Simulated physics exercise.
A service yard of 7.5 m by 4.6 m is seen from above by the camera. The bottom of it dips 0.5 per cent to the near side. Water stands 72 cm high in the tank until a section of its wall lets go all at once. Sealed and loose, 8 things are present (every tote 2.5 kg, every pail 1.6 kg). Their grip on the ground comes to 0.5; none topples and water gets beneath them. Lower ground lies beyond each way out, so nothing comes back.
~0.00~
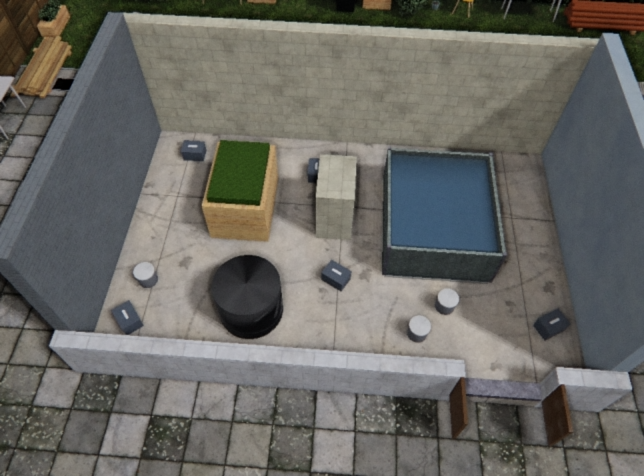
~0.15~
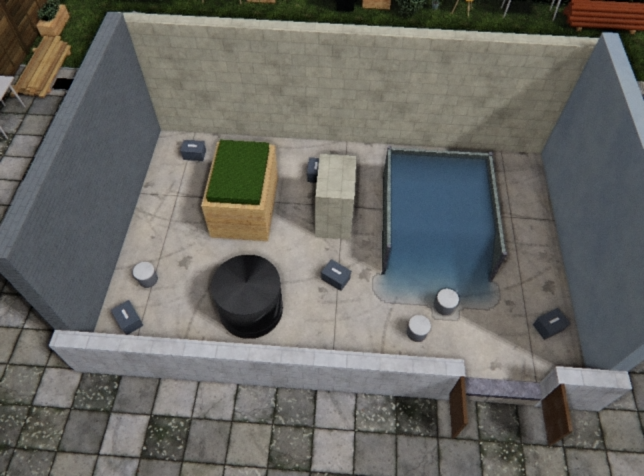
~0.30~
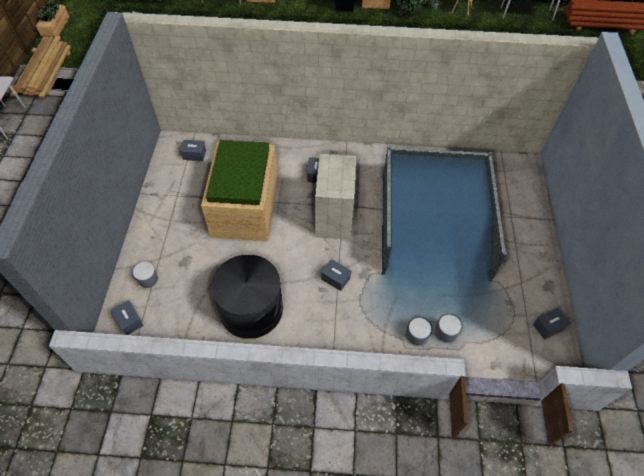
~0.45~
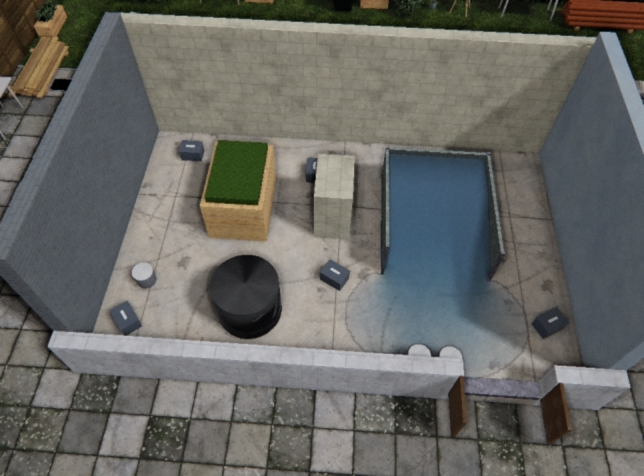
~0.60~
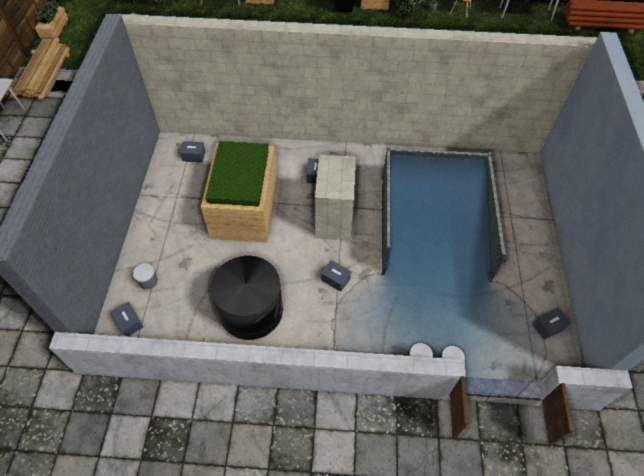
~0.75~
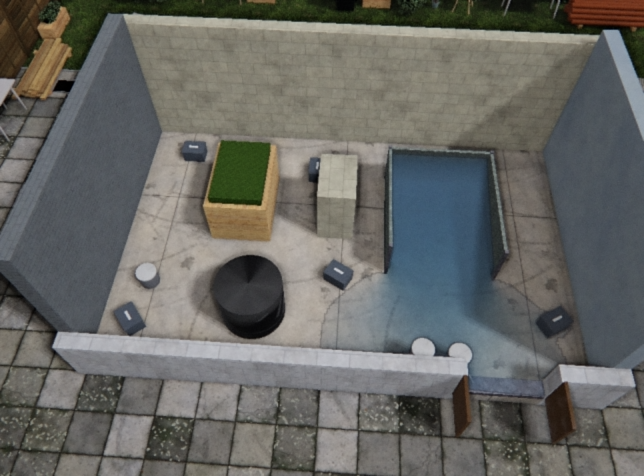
Water spreads from the open near side of a blue-filled tank at the right of a walled, paved yard seen from high above, while the camera barely shifts. A grass-topped wooden box, a pale block, a black cylinder, small dark totes and pale pails stand around the floor. The water reaches two pails, pushes them to the near white wall, and spreads into the gap between brown gates.
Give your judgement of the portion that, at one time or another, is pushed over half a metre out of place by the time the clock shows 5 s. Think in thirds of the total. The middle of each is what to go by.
My guess is it is going to land at two thirds or higher.
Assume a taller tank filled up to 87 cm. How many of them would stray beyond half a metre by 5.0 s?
So the tally would be 6.
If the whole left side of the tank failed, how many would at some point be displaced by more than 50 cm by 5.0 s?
Result: 7.
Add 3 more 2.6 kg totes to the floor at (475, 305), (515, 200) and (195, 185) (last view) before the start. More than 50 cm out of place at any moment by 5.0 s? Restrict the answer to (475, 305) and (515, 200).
The first comes out beyond the limit, the second beyond the limit.
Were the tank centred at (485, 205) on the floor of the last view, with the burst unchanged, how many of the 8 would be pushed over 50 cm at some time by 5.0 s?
6.
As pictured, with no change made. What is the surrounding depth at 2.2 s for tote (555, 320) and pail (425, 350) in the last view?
First about 6 cm, second about 21 cm.
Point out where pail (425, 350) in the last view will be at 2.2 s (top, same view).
Estimated pixel: Around (286, 332).
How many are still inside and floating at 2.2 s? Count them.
At that time the total is 2.
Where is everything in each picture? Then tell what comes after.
The first picture shows a pail at (448, 298), on the bottom; a pail at (420, 325), on the bottom; 3.4 m2 under water; 0 of 8 have shifted.
The second picture shows a pail at (448, 298) rests on the ground; a pail at (420, 325) rests on the ground; water covers 4.4 m2; 0 of 8 have shifted.
The third picture shows a pail at (450, 325), on the bottom, 48 cm from its start; a pail at (420, 328), on the bottom, 5 cm from its start; 5.7 m2 under water; 2 of 8 have shifted.
The fourth picture shows a pail at (451, 357), on the bottom, 99 cm from its start; a pail at (420, 355), on the bottom, 49 cm from its start; 7.3 m2 under water; 2 of 8 have shifted.
The fifth picture shows a pail at (454, 356), afloat, 99 cm from its start; a pail at (421, 354), afloat, 49 cm from its start; 8.4 m2 under water; 2 of 8 have shifted.
The sixth picture shows a pail at (461, 354) floats, 99 cm from its start; a pail at (423, 349) floats, 49 cm from its start; 9.0 m2 under water; 2 of 8 have shifted.
After 1.1 s 2 of 8 are over 50 cm from their spots; 2 afloat.
After 2.2 s 2 of 8 are over 50 cm from their spots; 2 afloat.
After 3.5 s 5 of 8 are over 50 cm from their spots; 3 afloat.
After 5.0 s 7 of 8 are over 50 cm from their spots, and 7 have been at some point; 6 afloat.
